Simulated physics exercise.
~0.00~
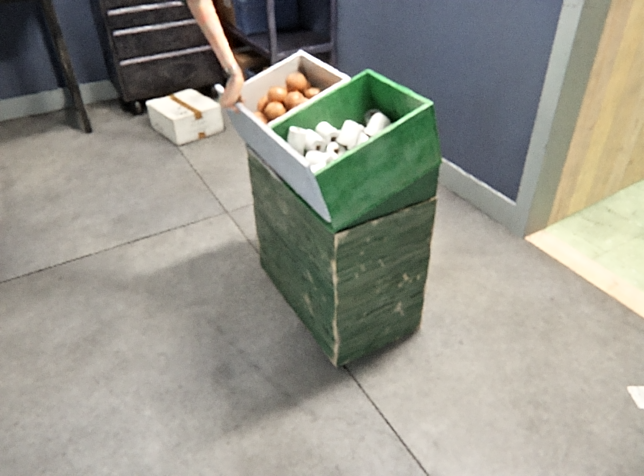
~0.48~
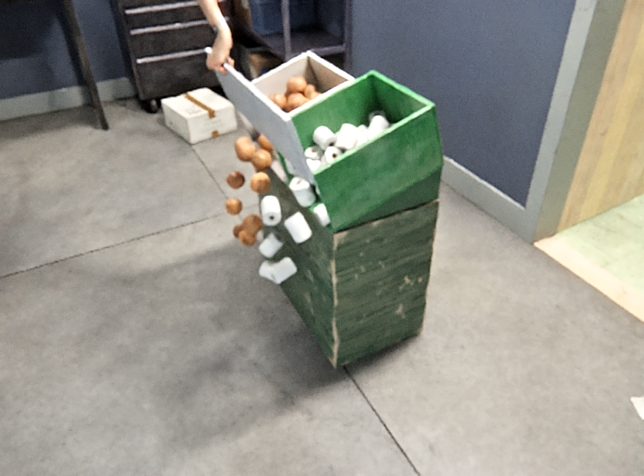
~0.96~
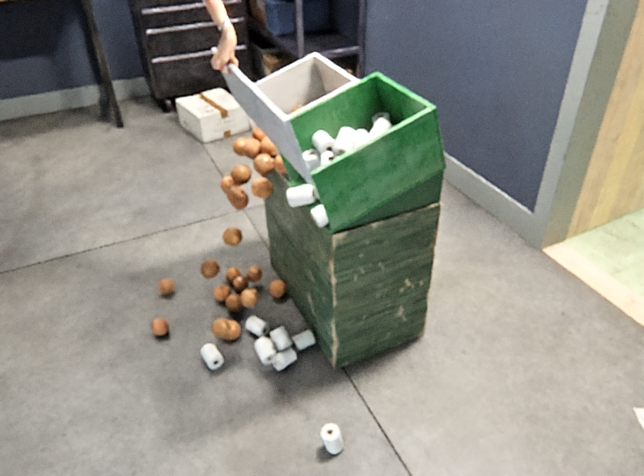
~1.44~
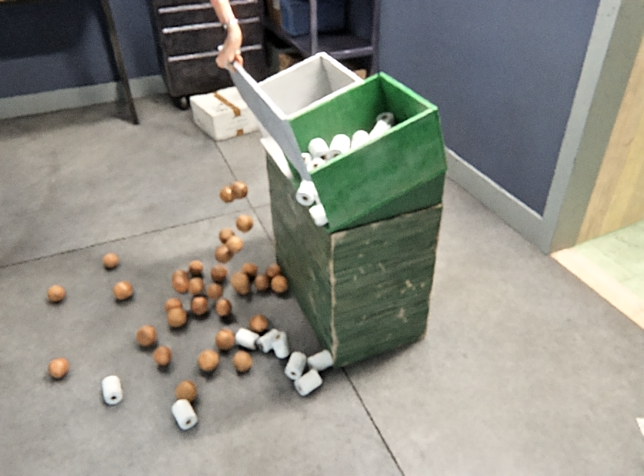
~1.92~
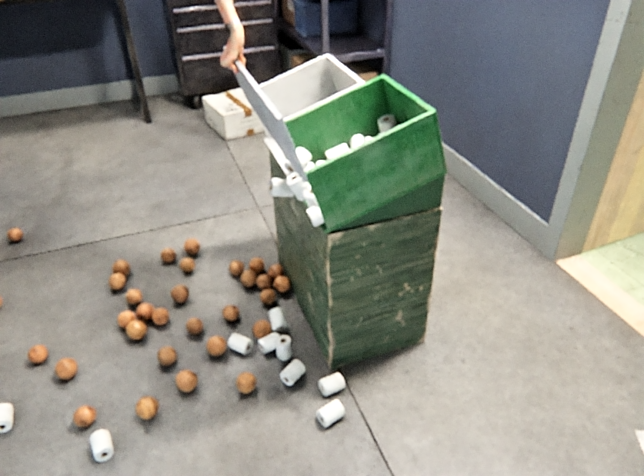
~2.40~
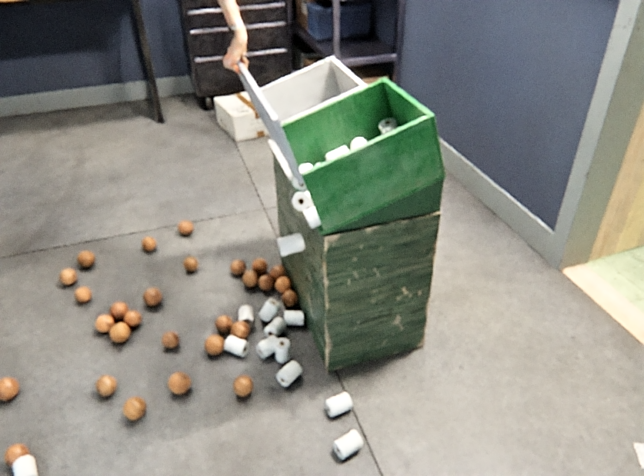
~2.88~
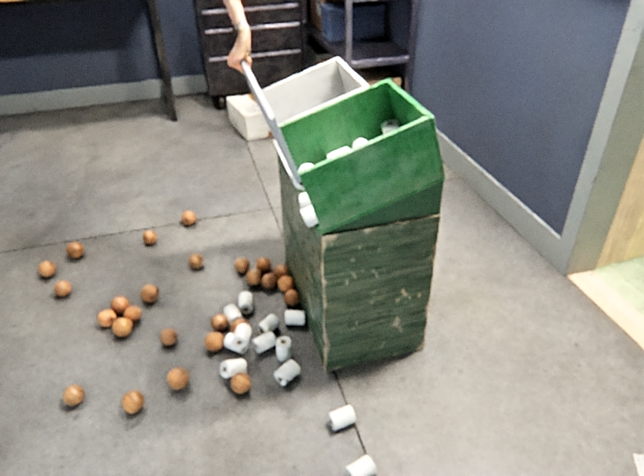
A hand lifts a sliding gate on two tilted hoppers, and brown balls and white paper rolls tumble down to the floor at the left, scattering until the white hopper is empty while some rolls remain in the green one.
